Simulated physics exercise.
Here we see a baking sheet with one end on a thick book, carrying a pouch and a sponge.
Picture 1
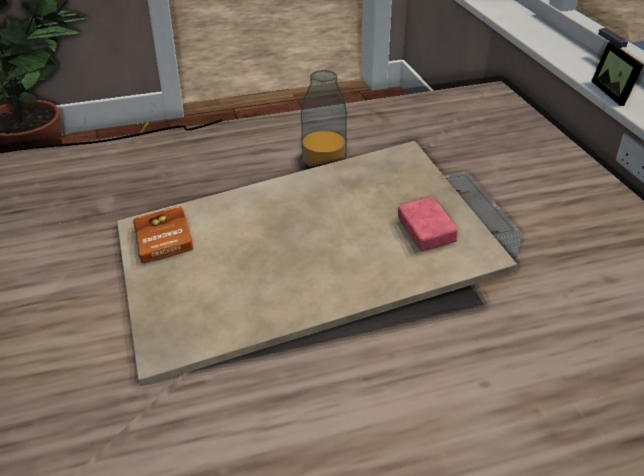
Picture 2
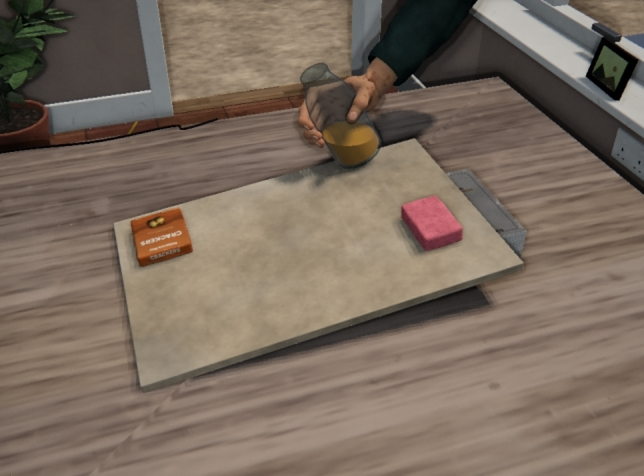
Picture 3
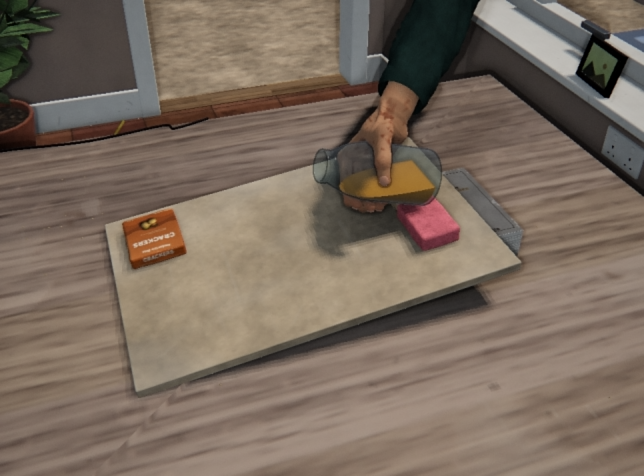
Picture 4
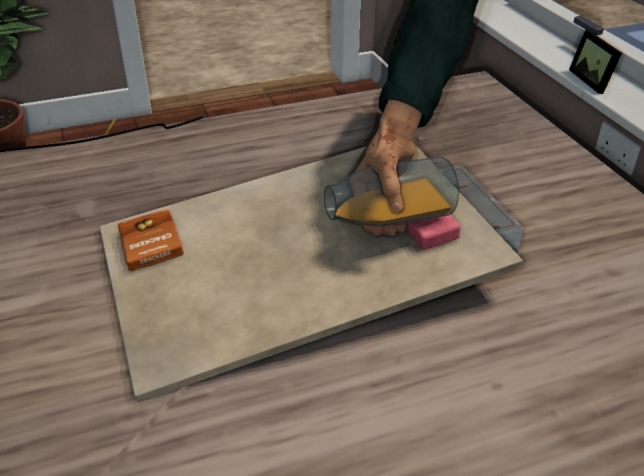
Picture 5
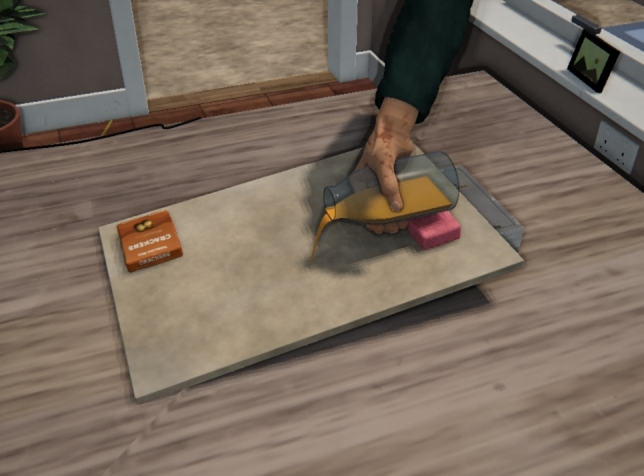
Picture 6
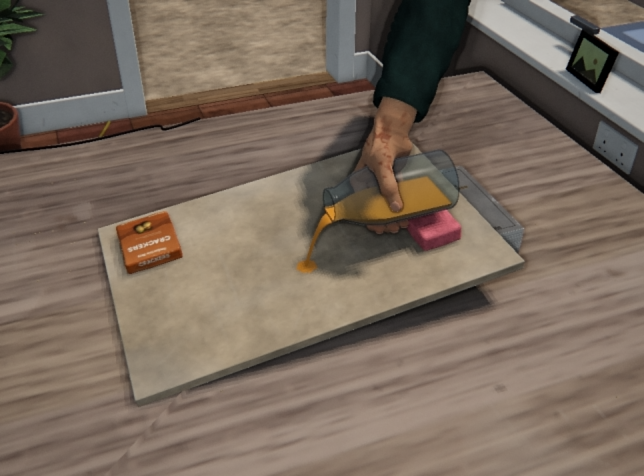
A hand lifts a bottle over a sloping board and pours orange liquid onto it.
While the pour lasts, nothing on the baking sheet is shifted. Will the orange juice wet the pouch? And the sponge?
Pouch: Dry, sponge: Dry.
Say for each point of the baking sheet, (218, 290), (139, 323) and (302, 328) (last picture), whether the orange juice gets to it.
Starting from the first: Caught by it, then caught by it, finally never touched.
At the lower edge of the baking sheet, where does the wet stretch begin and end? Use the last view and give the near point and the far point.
Near end (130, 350), far end (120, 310).
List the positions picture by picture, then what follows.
The baking sheet slopes down to the left; milk bottle (324, 118) about a quarter full; pouch (163, 234); sponge (427, 223), in the first frame.
Milk bottle (336, 112) tipped 25° with all of its load; pouch (161, 236), in the second frame.
Milk bottle (372, 171) tipped 70° with all of its load; sponge (427, 222), in the third frame.
The baking sheet slopes down to the left; milk bottle (386, 195) tipped 85° with all of its load; pouch (150, 239), in the fourth frame.
The first of it lands; milk bottle (386, 193) tipped 90° with all of its load; sponge (428, 220), in the fifth frame.
The first of it lands; milk bottle (386, 193) tipped 90° with all of its load; pouch (149, 241); sponge (428, 221), in the sixth frame.
Next, it runs down to the left; the pouch is clear of it; the sponge is clear of it.
After that, it runs down to the left and off the end; the pouch is clear of it; the sponge is clear of it.
Finally, it runs down to the left and off the end; the pouch is clear of it; the sponge is clear of it.
